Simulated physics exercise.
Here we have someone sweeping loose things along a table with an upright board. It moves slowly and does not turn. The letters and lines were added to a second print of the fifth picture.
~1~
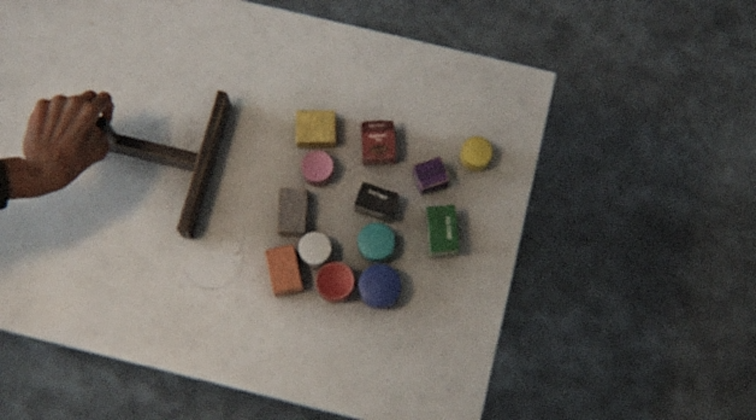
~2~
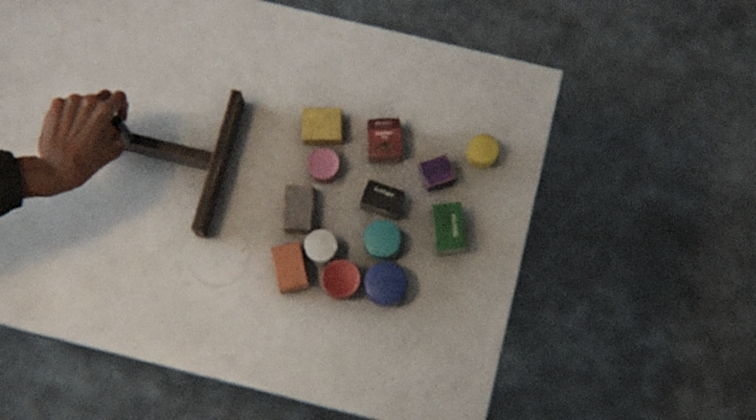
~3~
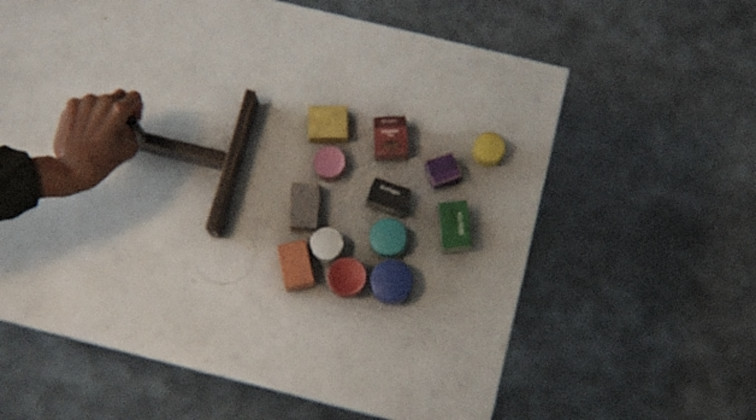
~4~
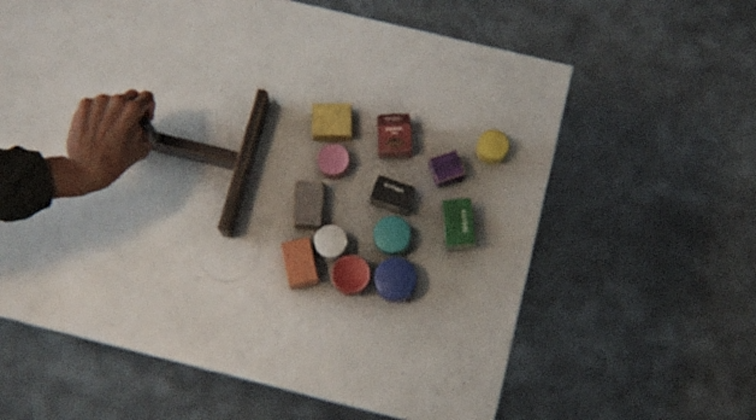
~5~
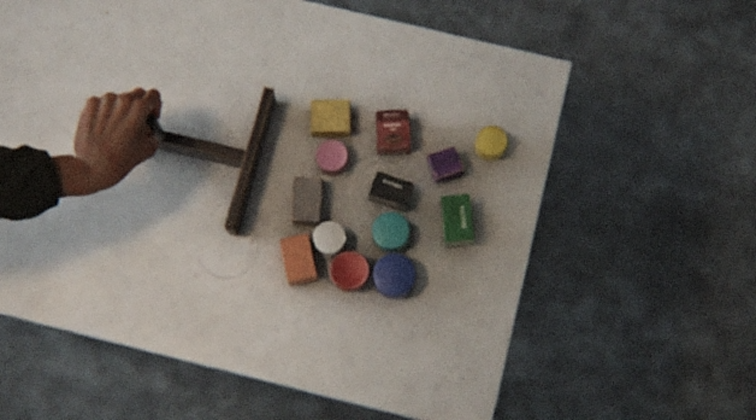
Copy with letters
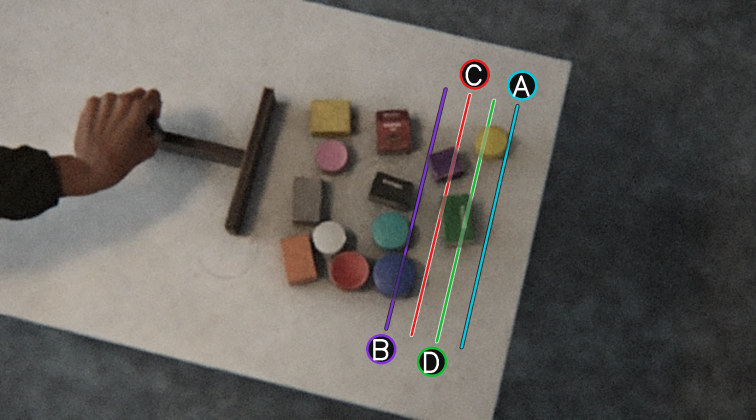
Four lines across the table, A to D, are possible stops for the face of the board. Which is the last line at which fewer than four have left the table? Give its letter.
The farthest such stop is D.
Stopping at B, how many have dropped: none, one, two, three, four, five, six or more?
In all, none.
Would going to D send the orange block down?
No.
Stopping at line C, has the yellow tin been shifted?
Yes.
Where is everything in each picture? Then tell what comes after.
The first frame shows green box (442, 232); white pot (316, 250); grey block (293, 213).
The second frame shows board (216, 159); turquoise tin (382, 241).
The third frame shows board (230, 158); yellow block (329, 124).
The fourth frame shows board (243, 158); yellow tin (492, 148).
The fifth frame shows board (249, 156); purple box (445, 165); pink jar (333, 158); black packet (391, 191).
On the copy, A at (490, 224); B at (417, 206); C at (441, 212); D at (466, 218).
On D. First, board (325, 175); orange block (318, 273); red tub (354, 278).
Then, board (403, 194); yellow tin (513, 148); purple box (499, 189).
Finally, board (464, 208); green box over the edge; purple box over the edge; three fallen.
By contrast, A drops six; B is within the limit but short; C is within the limit but short.
